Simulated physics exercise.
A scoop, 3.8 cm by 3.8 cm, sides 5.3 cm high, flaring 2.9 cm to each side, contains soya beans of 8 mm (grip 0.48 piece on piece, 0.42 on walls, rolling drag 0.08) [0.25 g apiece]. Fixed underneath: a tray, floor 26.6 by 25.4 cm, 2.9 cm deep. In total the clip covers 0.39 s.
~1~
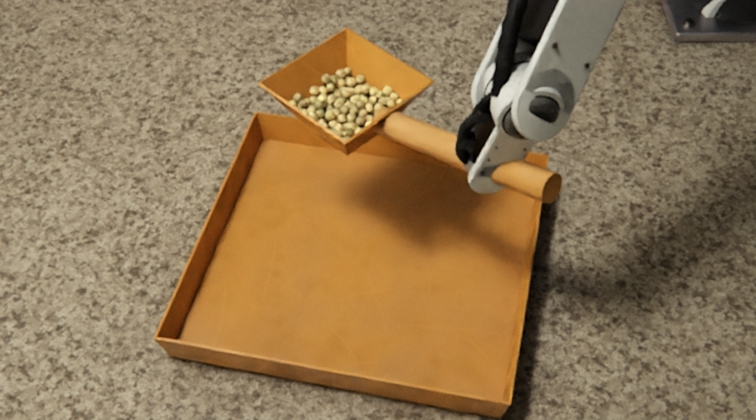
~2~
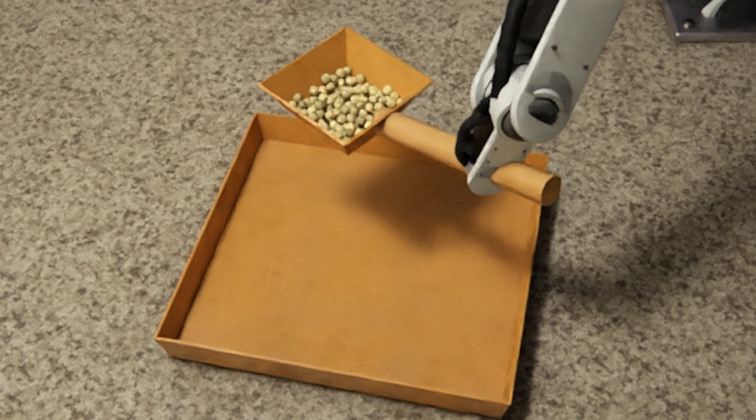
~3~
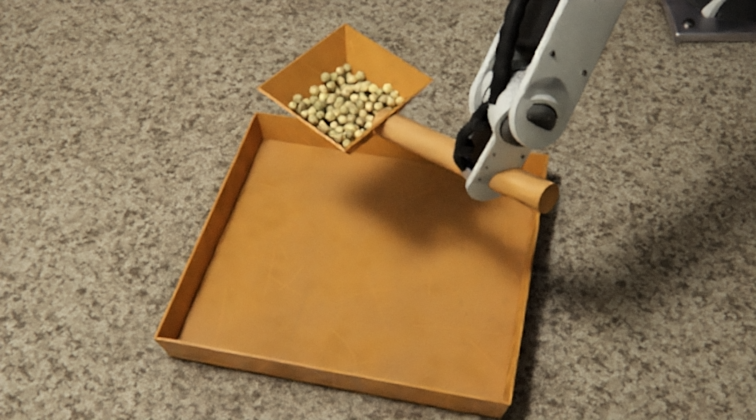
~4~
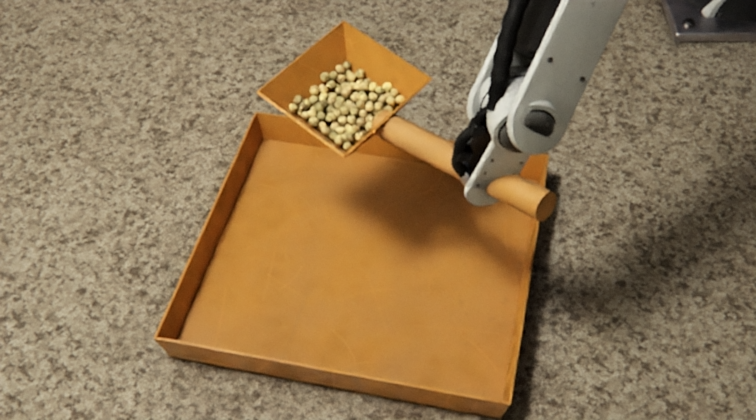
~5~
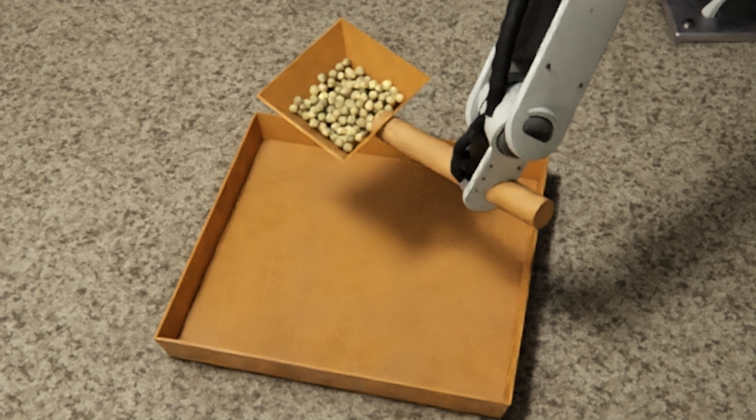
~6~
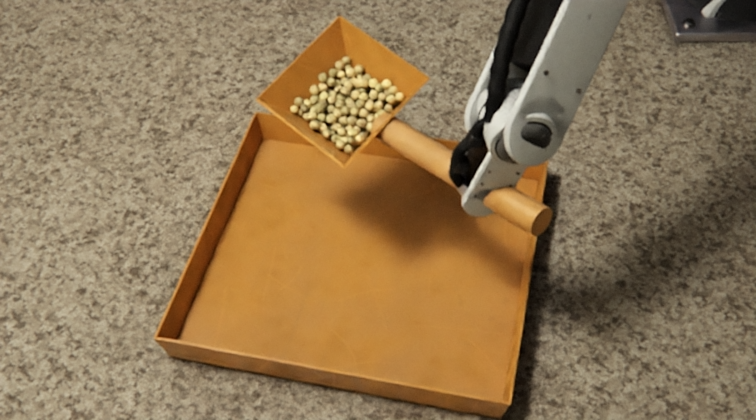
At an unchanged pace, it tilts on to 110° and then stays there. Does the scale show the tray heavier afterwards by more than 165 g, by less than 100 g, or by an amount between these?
The amount stays under the middle band.
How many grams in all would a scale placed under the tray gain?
Around 50 grams.
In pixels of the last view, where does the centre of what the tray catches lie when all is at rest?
Around (330, 288).
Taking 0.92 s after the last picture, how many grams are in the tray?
By that moment it holds around 10 grams.
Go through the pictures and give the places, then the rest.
In the first picture, scoop at (304, 115); tilt 0 degrees; top of the load at (334, 80); tray at (367, 239).
In the second picture, scoop at (304, 117); tilt 2 degrees; top of the load at (334, 79).
In the third picture, scoop at (303, 121); tilt 6 degrees; low side front left; top of the load at (334, 78).
In the fourth picture, scoop at (303, 125); tilt 11 degrees; low side front left; top of the load at (334, 76).
In the fifth picture, scoop at (303, 129); tilt 15 degrees; low side front left; top of the load at (333, 74).
In the sixth picture, scoop at (303, 133); tilt 20 degrees; low side front left; top of the load at (333, 73); tray at (367, 239).
Then, 0.50 s after the last picture, tilt 51 degrees; 0 g in the tray, scoop holds 100 %.
Then, 0.92 s after the last picture, tilt 76 degrees; 8 g in the tray, scoop holds 75 %.
Then, 1.31 s after the last picture, tilt 100 degrees; 53 g in the tray, scoop holds 0 %.
Then, 1.68 s after the last picture, tilt 110 degrees; 53 g in the tray, scoop holds 0 %.
In the end, 53 g in the tray, scoop holds 0 %.
